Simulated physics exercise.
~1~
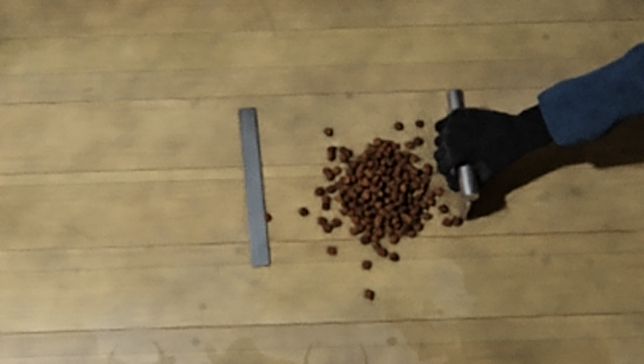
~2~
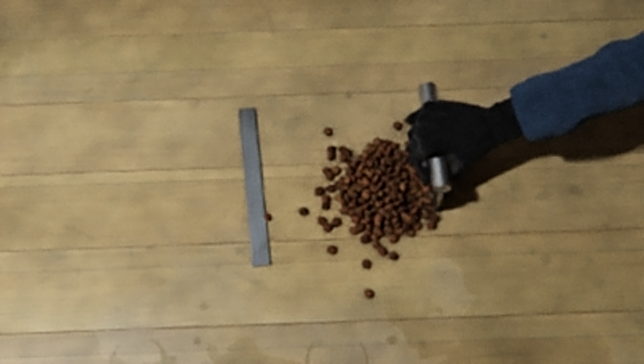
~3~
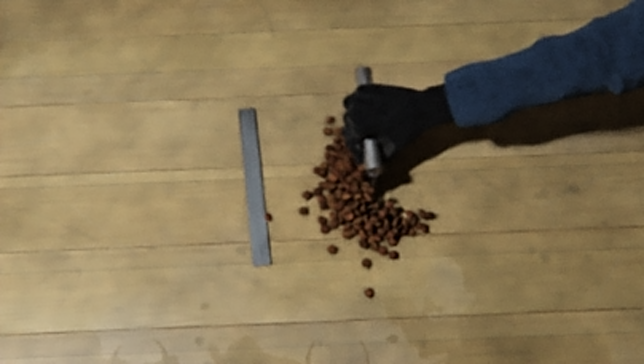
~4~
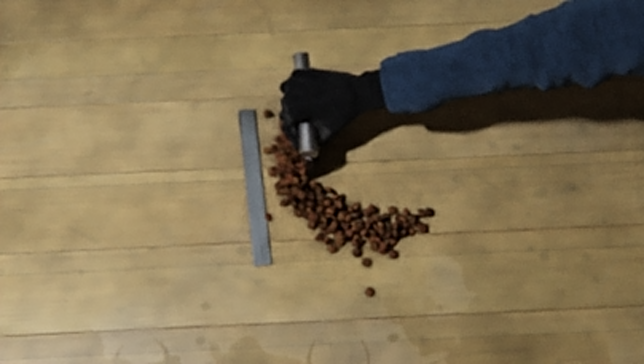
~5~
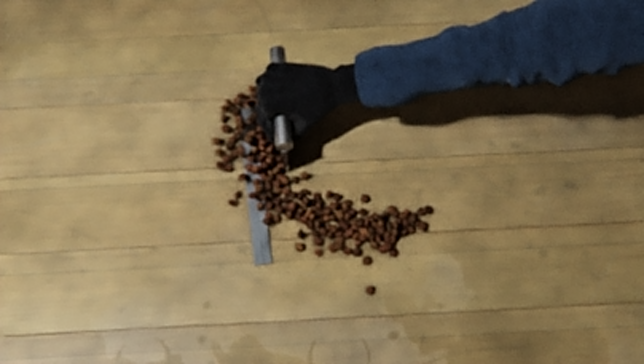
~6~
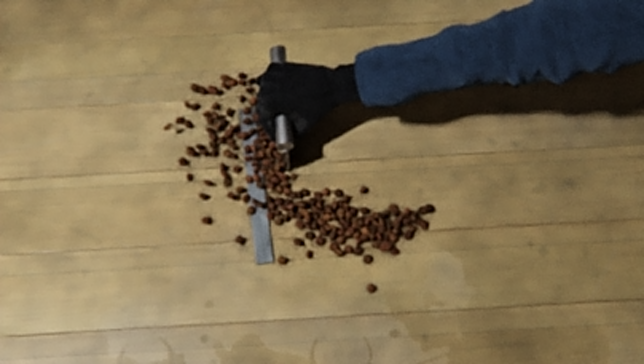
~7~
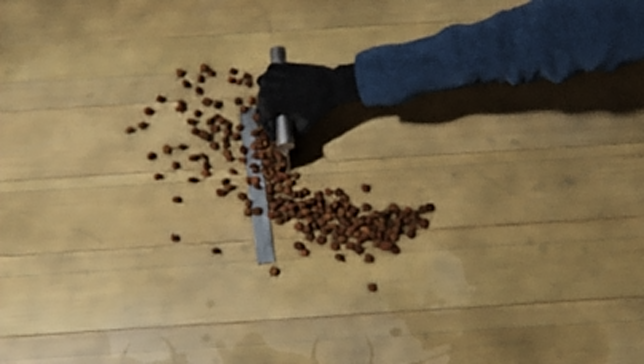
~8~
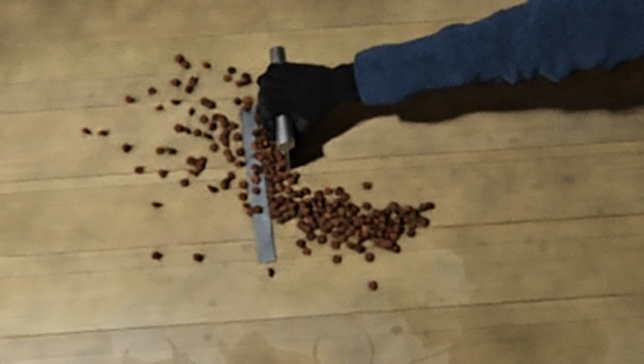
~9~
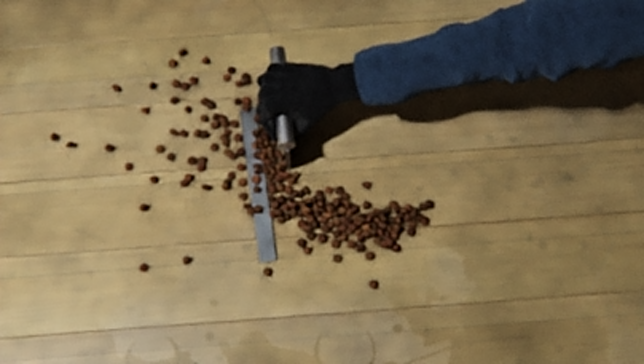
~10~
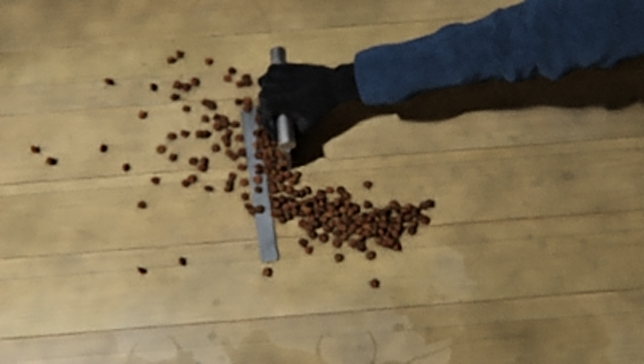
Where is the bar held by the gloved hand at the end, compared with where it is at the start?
At the start the bar is to the right of the kibble pile, well away from the metal strip. At the end it is farther left and a little higher, close beside the upper part of the strip.
A black-gloved hand in a blue sleeve sweeps a grey bar leftward through a pile of brown kibble and stops beside a fixed metal strip on a wooden floor; many pieces scatter past the strip and settle to its left, while others remain to its right.
